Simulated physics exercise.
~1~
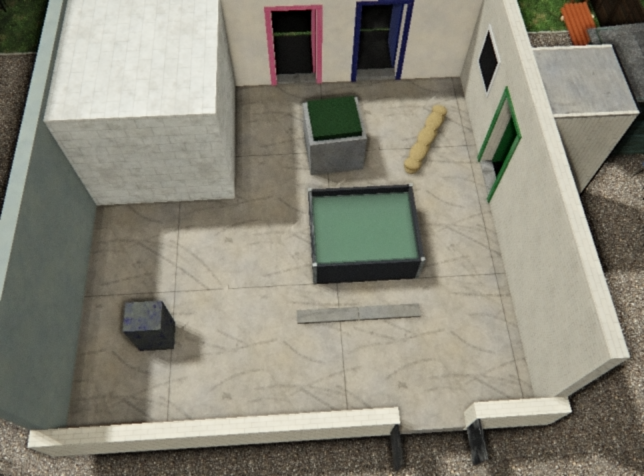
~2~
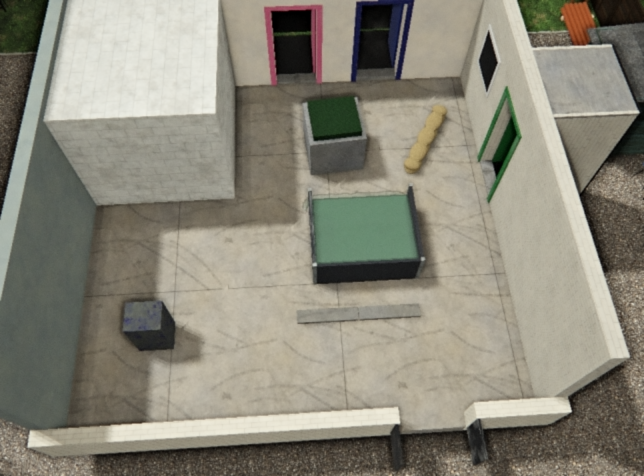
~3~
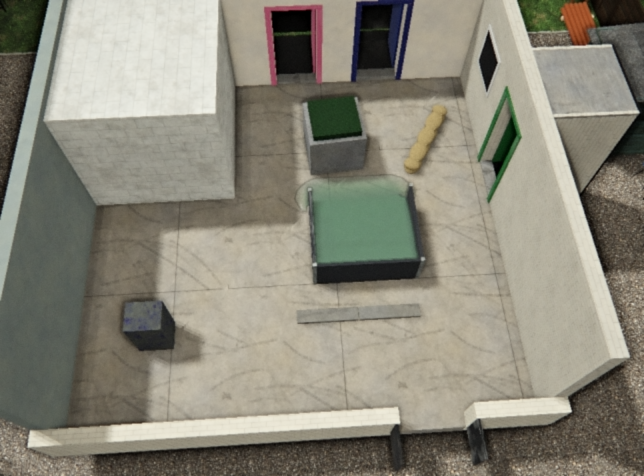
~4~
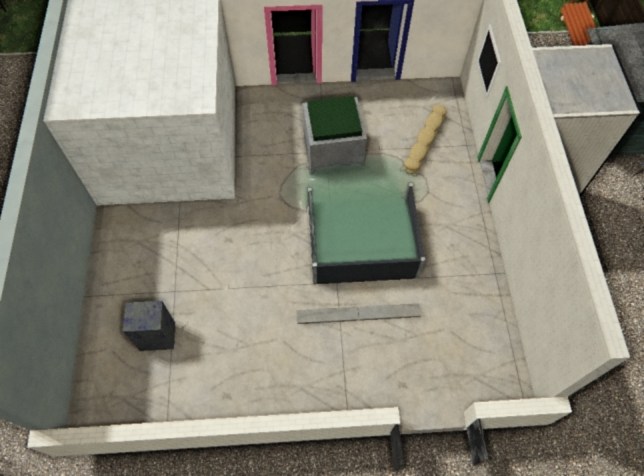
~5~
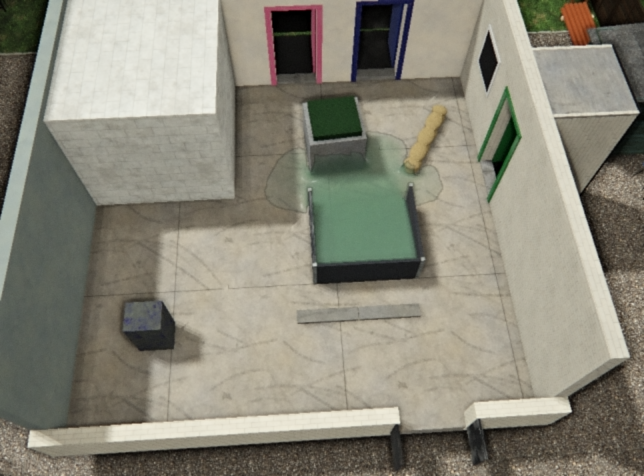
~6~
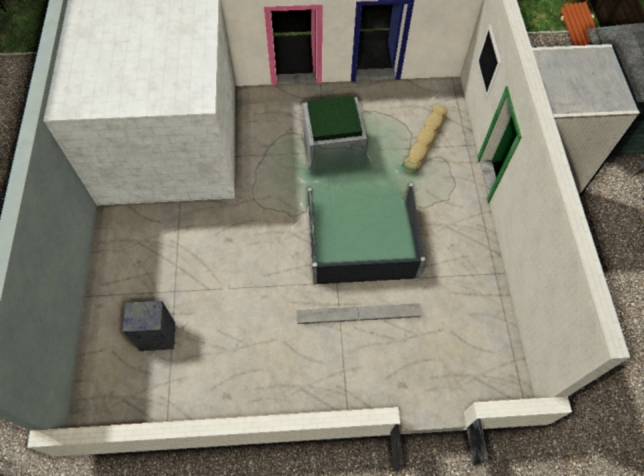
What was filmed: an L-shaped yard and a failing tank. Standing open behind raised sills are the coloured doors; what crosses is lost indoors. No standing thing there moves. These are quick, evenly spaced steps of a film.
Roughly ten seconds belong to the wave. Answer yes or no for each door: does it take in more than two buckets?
Green door: Yes; blue door: Yes; pink door: Yes.
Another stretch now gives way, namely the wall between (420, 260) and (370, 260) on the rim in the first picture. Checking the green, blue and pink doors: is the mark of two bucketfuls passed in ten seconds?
Then: Green door holds, blue door stays under, pink door keeps below it.
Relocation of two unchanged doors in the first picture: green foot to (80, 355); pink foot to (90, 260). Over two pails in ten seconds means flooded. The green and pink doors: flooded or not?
Result - green door does not reach it, pink door does not reach it.
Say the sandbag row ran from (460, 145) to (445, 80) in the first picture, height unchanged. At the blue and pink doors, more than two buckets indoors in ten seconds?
I reckon the blue one goes beyond it, and the pink one goes beyond it.
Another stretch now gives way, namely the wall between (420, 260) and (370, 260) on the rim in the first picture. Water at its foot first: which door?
First to be reached: The green one.
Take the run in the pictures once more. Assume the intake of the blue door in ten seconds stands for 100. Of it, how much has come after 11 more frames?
Estimate: Some 55 per cent.
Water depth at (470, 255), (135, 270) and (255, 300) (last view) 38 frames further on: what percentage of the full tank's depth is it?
First spot roughly 4 %, second 2 %, third 0 %.
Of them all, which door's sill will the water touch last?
Answer: The pink one.
A moment on, water covers 20 % of the floor; the green door wet at the sill, nothing in, the blue door under two buckets in, the pink door not reached.
Next, water covers 35 % of the floor; the green door under two buckets in, the blue door over two buckets in, the pink door wet at the sill, nothing in.
Then, water covers 50 % of the floor; the green door over two buckets in, the blue door far over two buckets in, the pink door under two buckets in.
Later, water covers 55 % of the floor; the green door far over two buckets in, the blue door far over two buckets in, the pink door over two buckets in.
In the end, water covers 80 % of the floor; the green door far over two buckets in, the blue door far over two buckets in, the pink door over two buckets in.
